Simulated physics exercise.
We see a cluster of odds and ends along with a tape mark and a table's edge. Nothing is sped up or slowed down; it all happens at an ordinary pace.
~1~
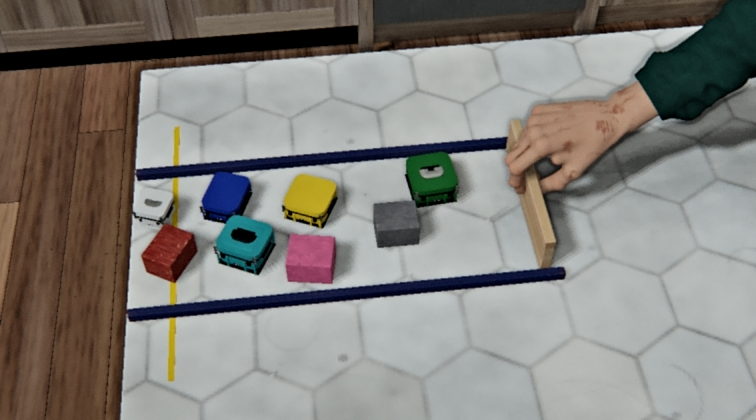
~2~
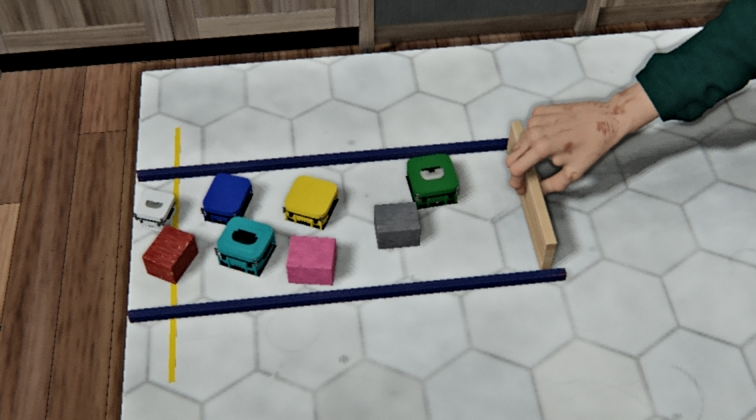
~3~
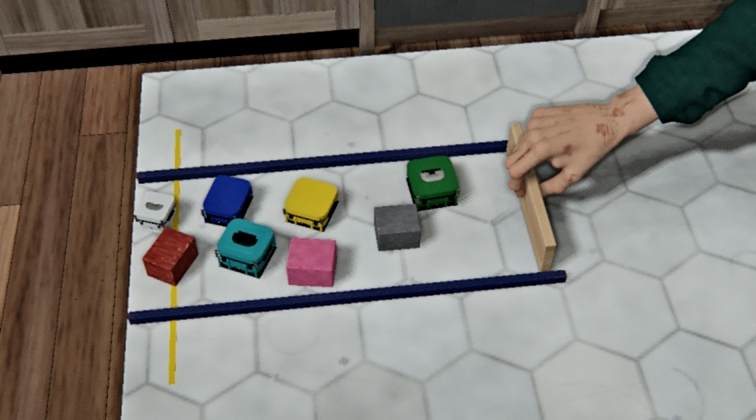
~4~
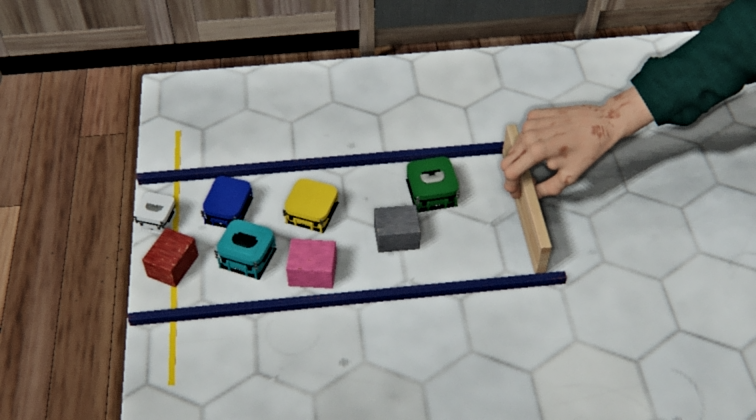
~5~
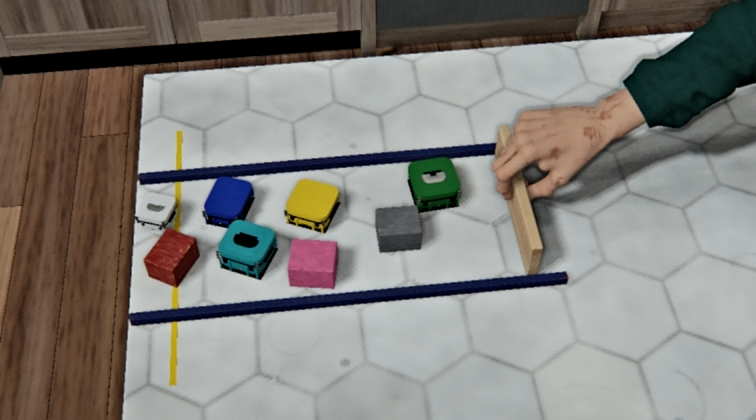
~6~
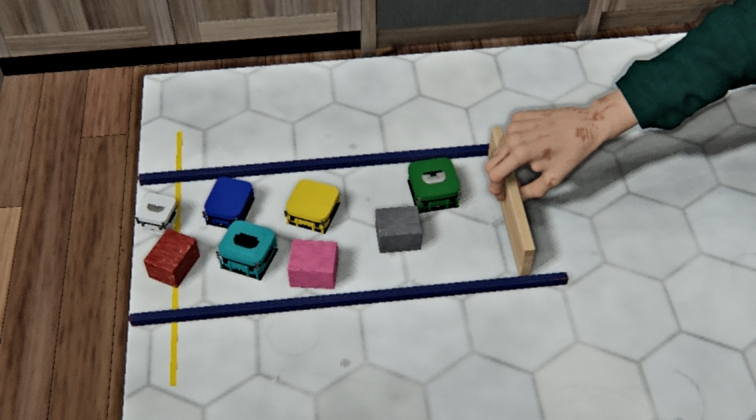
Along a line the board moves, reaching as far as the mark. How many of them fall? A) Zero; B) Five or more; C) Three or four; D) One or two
B.
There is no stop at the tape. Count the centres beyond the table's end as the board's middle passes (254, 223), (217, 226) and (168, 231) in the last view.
Past-the-end tally - position 1: 1, position 2: 3, position 3: 5.
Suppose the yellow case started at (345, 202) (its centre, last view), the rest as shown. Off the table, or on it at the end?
In that case it is gone.
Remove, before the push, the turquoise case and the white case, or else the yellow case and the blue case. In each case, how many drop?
The count is 3 in one try and 3 in the other, in that order.
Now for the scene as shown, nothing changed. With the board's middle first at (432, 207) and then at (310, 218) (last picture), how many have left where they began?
It comes to 1 for the first spot, 6 for the other.
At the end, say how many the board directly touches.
At rest, 3 are in contact.
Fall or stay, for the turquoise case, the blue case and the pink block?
Well, the turquoise case loses its spot, the blue case loses its spot, and the pink block holds its spot.
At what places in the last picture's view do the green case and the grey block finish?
Final positions - green case around (153, 209), grey block around (153, 246).
Early on, none off yet; white case at rest near (158, 215); red block at rest near (172, 258); blue case at rest near (229, 204).
A while later, none off yet; white case at rest near (158, 215); red block at rest near (172, 258); blue case travelled a little near (211, 204).
Further along, one off so far; white case in the air near (120, 343); red block travelled about its own width near (128, 263); blue case travelled well along near (129, 212).
Finally, the number that fall off is five or more; lost, yellow case, turquoise case, blue case, red block and white case.
